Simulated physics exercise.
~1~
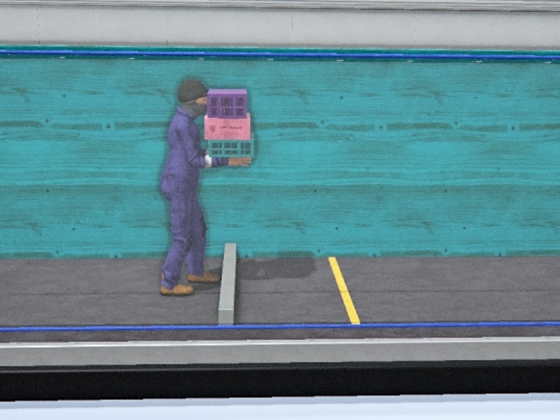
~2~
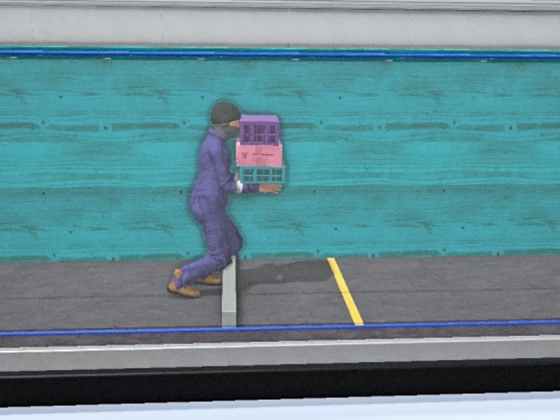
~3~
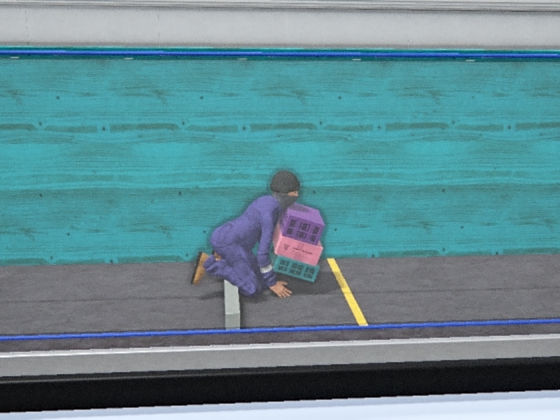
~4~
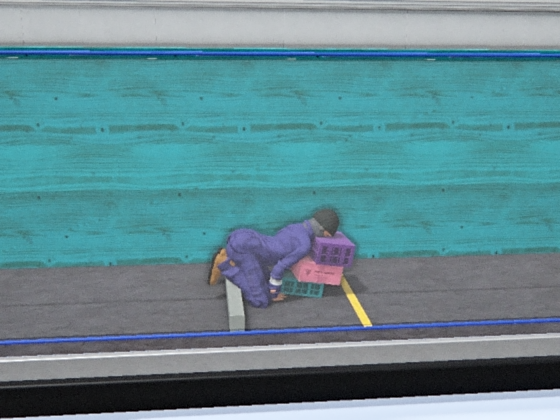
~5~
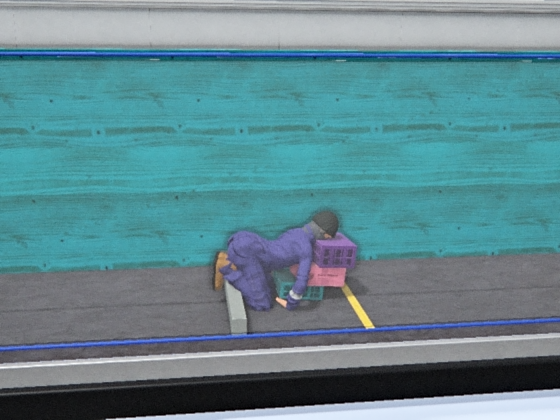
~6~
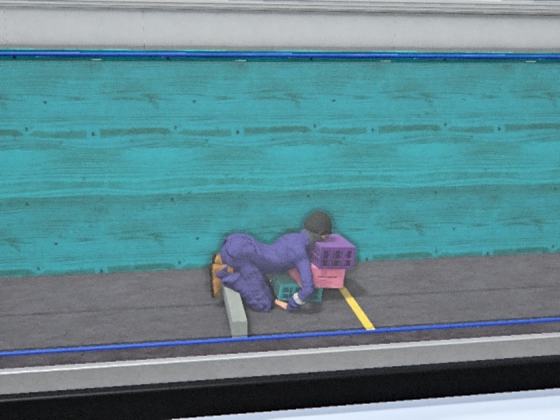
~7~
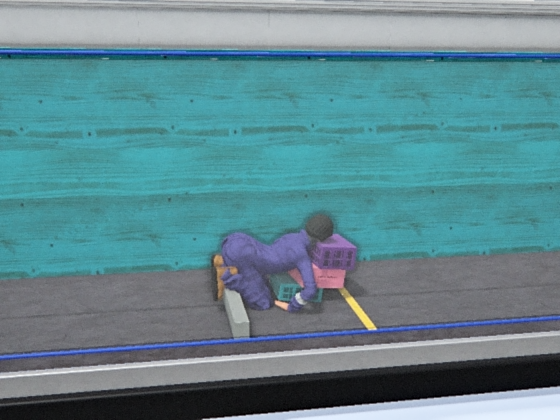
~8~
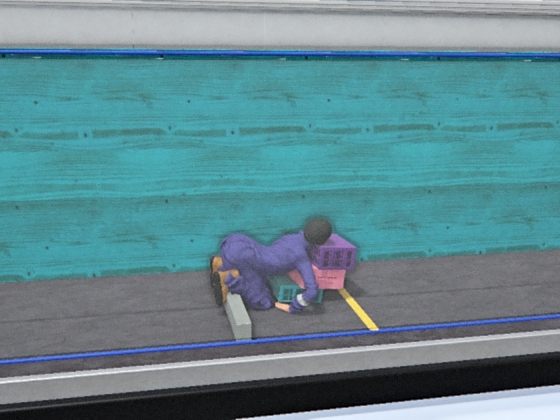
A figure in purple overalls and a dark cap, seen from the side, carries a stack of three crates, purple over pink over teal, along a grey floor before a turquoise plank wall. A low grey rail lies ahead, with a yellow line further right. The figure reaches the rail, legs buckling, and pitches forward over it to the right. The crates tip and drop, the stack spreading into a slant. The figure folds down onto them, legs bent at the rail, and settles slumped, with head and crates all stopping short of the yellow line.
